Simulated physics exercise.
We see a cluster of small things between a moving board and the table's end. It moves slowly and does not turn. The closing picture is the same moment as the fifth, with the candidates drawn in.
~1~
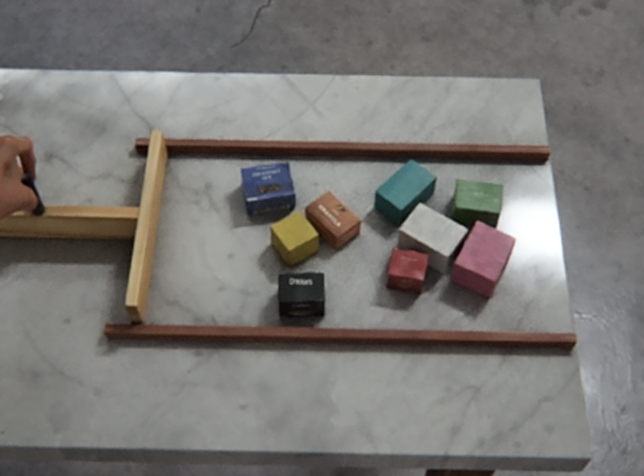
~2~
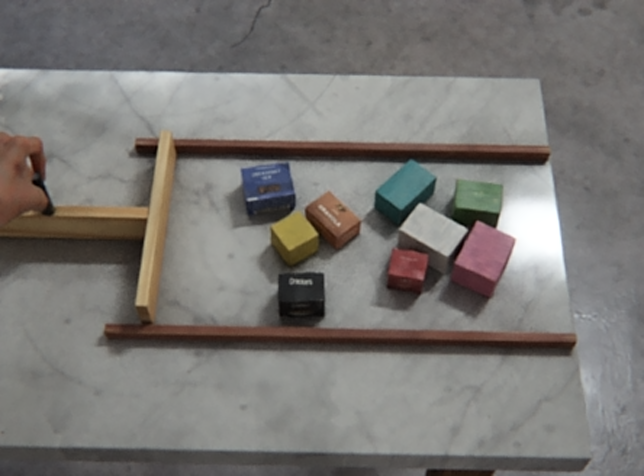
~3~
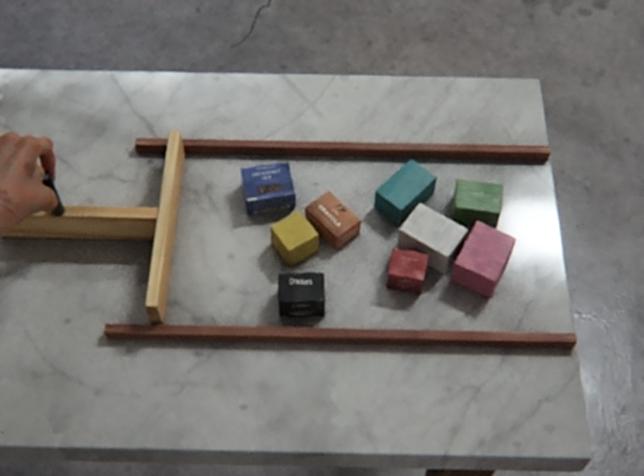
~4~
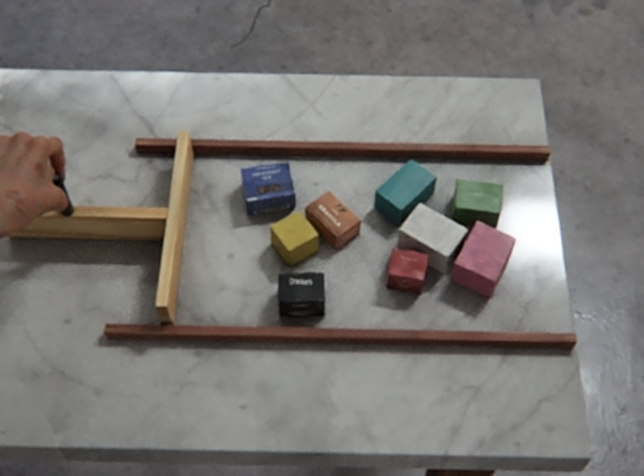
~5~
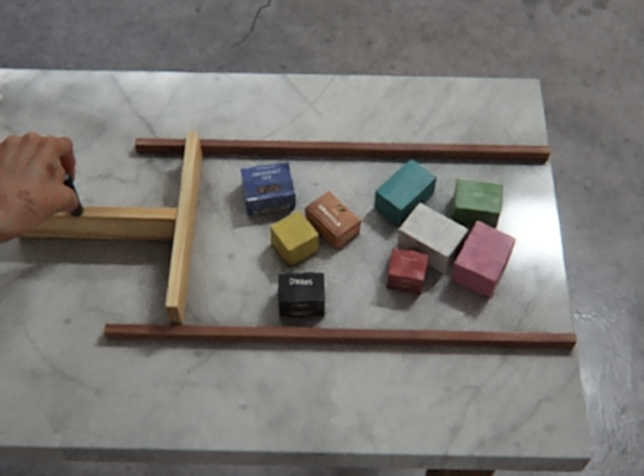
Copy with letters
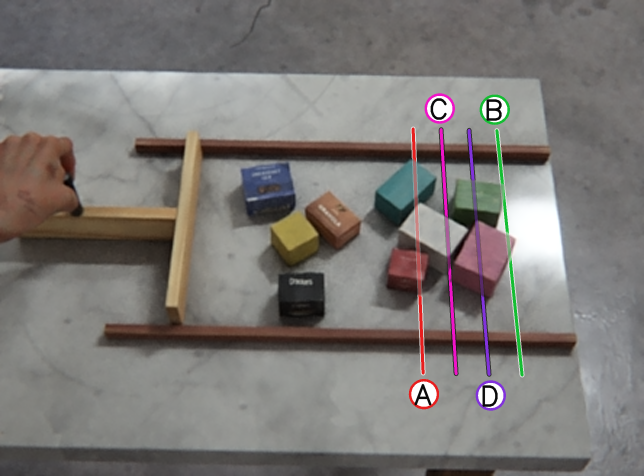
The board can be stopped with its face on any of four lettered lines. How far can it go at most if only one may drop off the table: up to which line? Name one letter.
No second one falls up to C.
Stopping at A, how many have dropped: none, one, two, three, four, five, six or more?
In all, none.
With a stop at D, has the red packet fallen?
No.
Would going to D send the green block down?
Yes.
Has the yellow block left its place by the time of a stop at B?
By then, yes.
On the marked copy, A at (418, 241); B at (508, 243); C at (448, 242); D at (478, 242).
With C. Early on, board (278, 215); blue packet (312, 192); yellow block (309, 241).
Further on, board (374, 217); pink block (522, 271); green block (488, 200).
At the end, board (447, 219); green block (555, 195); pink block (563, 284); none fallen.
As for the rest, A is within the limit but short; B drops four; D drops three.
